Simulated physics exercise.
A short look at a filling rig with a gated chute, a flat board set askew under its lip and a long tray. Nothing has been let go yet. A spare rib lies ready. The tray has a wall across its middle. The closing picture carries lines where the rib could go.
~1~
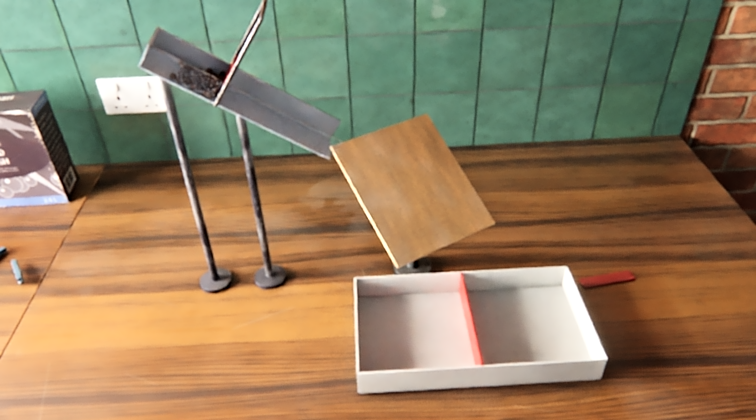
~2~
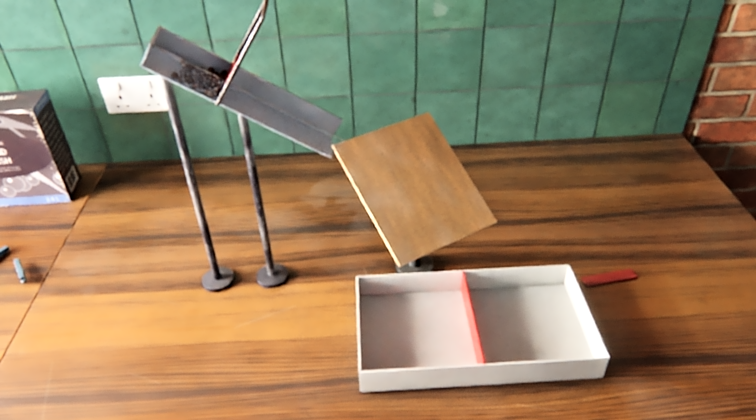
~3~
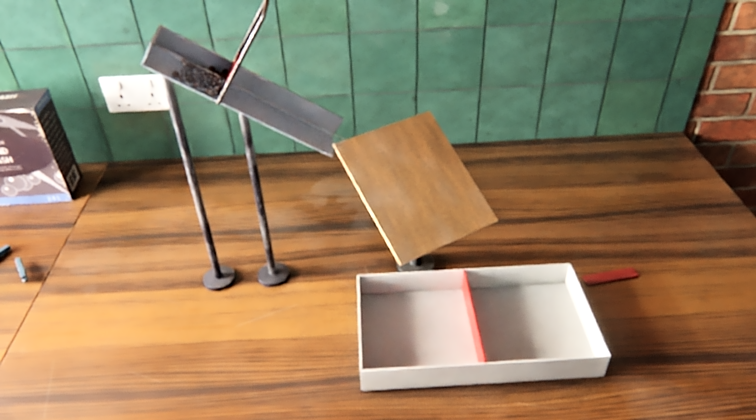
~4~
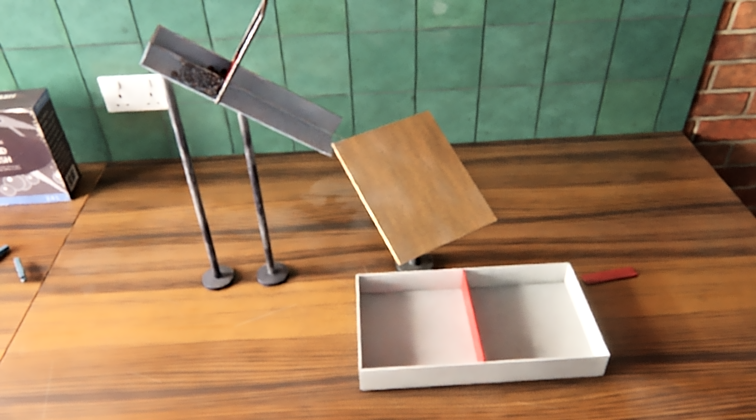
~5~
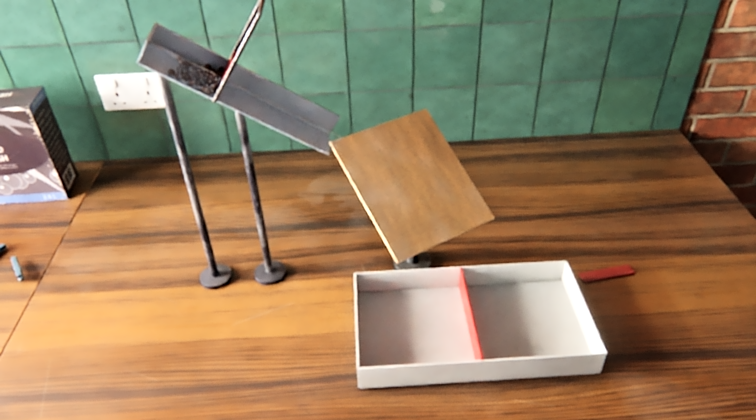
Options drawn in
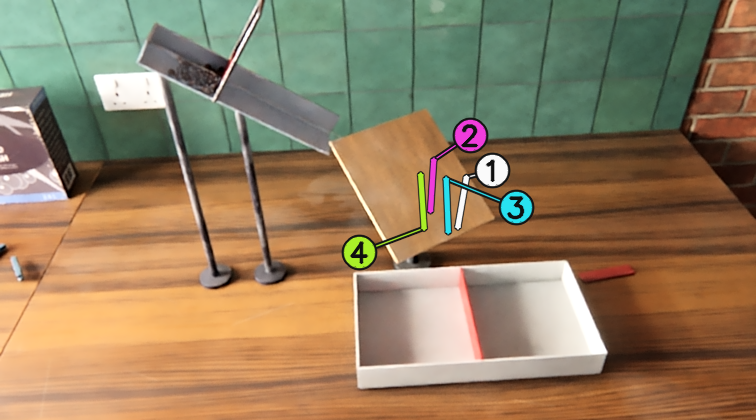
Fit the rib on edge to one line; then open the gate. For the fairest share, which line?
Use line 1.
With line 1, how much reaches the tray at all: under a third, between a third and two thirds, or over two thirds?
It is over two thirds.
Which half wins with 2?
The left half.
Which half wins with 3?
Left.
On the marked copy, line 1 from (466, 177) to (457, 227); line 2 from (433, 160) to (430, 210); line 3 from (446, 179) to (448, 231); line 4 from (420, 174) to (424, 228).
If 1 is chosen, of what is caught, roughly two thirds in the left half, roughly a third in the right.
If 2 is chosen, of what is caught, the larger part in the left half, about a tenth in the right.
If 3 is chosen, of what is caught, the larger part in the left half, about a tenth in the right.
If 4 is chosen, of what is caught, almost all in the left half, just a few in the right.
